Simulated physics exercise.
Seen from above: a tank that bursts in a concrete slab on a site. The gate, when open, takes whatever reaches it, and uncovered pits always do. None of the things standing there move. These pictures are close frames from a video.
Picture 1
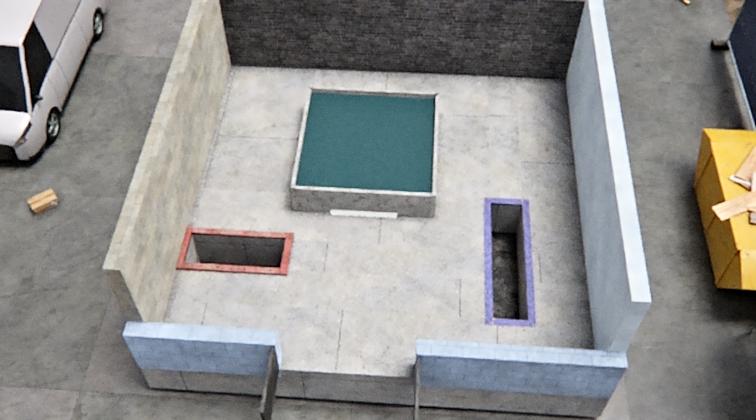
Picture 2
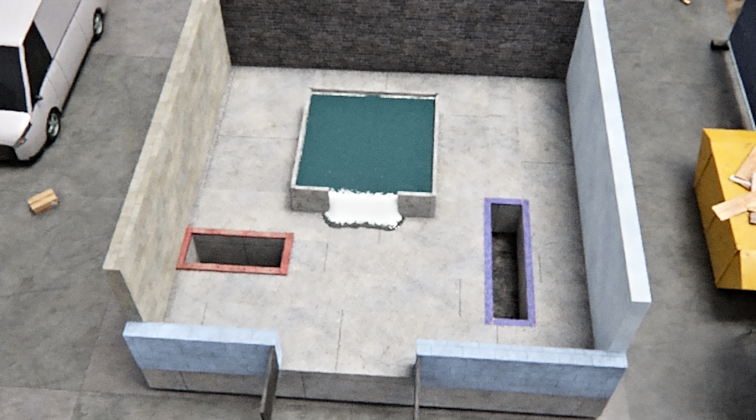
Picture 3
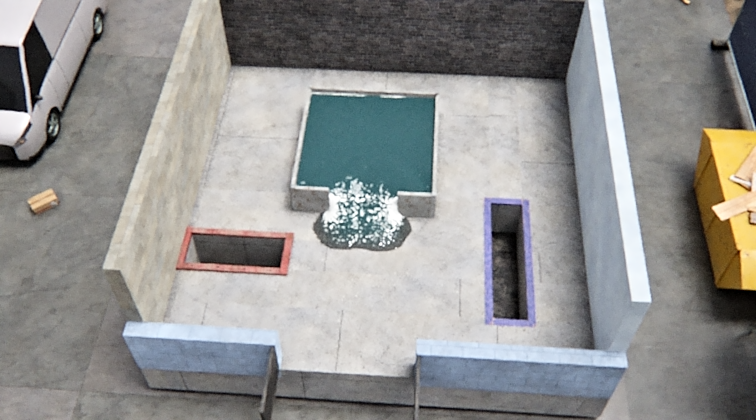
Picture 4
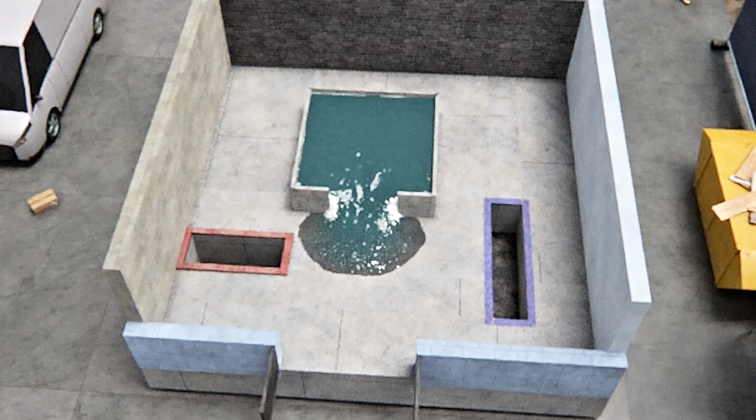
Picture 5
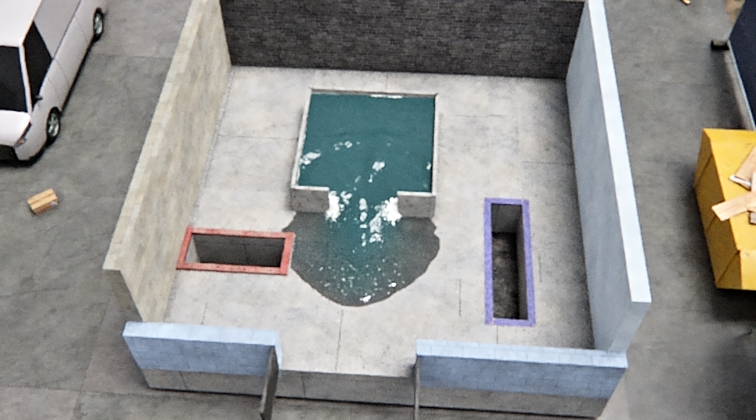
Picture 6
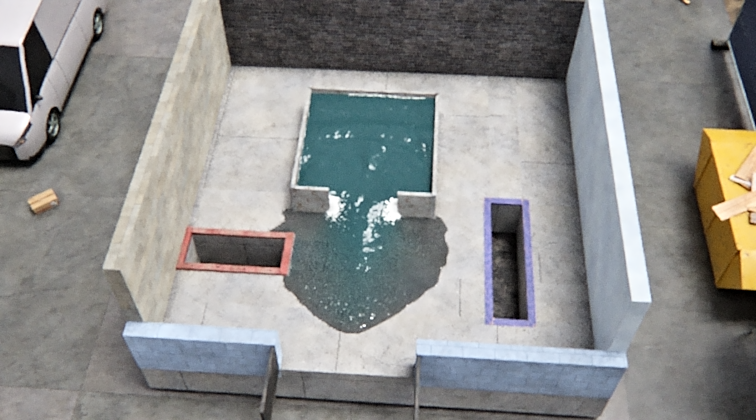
On a walled concrete slab at a site, an open tank of still green water sits between a red-edged pit and a purple-edged pit. Water bursts white through the tank's front side, then fans out across the slab in a widening dark pool, reaching the red rim and stretching toward the viewer.
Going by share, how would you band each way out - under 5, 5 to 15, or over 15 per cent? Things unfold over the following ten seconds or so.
I would put the gate over 15 per cent; I would put the blue pit at 5 to 15 per cent; I would put the red pit at 5 to 15 per cent.
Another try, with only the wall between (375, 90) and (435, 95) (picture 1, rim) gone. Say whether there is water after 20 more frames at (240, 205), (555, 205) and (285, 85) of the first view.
Spot by spot: Unaffected, then soaked through, then soaked through.
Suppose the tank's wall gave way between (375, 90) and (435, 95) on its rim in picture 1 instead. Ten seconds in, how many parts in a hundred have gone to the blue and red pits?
Blue about 14 %, red about 8 %.
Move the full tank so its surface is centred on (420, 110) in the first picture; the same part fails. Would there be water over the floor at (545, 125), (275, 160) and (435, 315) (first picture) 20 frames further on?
Outcome, in sequence: Unwetted, unwetted, wetted.
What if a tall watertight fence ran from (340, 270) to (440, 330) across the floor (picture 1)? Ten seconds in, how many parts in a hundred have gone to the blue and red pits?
Blue 25 %, red 15 %.
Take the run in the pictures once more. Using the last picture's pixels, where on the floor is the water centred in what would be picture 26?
It is around (360, 205).
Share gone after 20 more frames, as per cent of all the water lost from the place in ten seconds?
About 35 per cent.
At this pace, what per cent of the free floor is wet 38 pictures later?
45 %, roughly.
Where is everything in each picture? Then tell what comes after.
Still water in the open tank at (369, 141), in the first frame.
Water pours out at (363, 204) and has run to (398, 221), in the second frame.
The front is at (332, 243), out from the gap at (364, 206), in the third frame.
The front is at (380, 270), out from the gap at (364, 206), in the fourth frame.
The front is at (344, 300), out from the gap at (363, 205), in the fifth frame.
Water pours out at (363, 206) and has run to (360, 327), in the sixth frame.
A moment on, water covers 25 % of the floor; the gate 2 %, the blue pit 0 %, the red pit 0 %.
Next, water covers 30 % of the floor; the gate 8 %, the blue pit 0 %, the red pit 1 %.
Then, water covers 35 % of the floor; the gate 17 %, the blue pit 1 %, the red pit 2 %.
Later, water covers 45 % of the floor; the gate 28 %, the blue pit 3 %, the red pit 5 %.
In the end, water covers 45 % of the floor; the gate 40 %, the blue pit 7 %, the red pit 8 %.
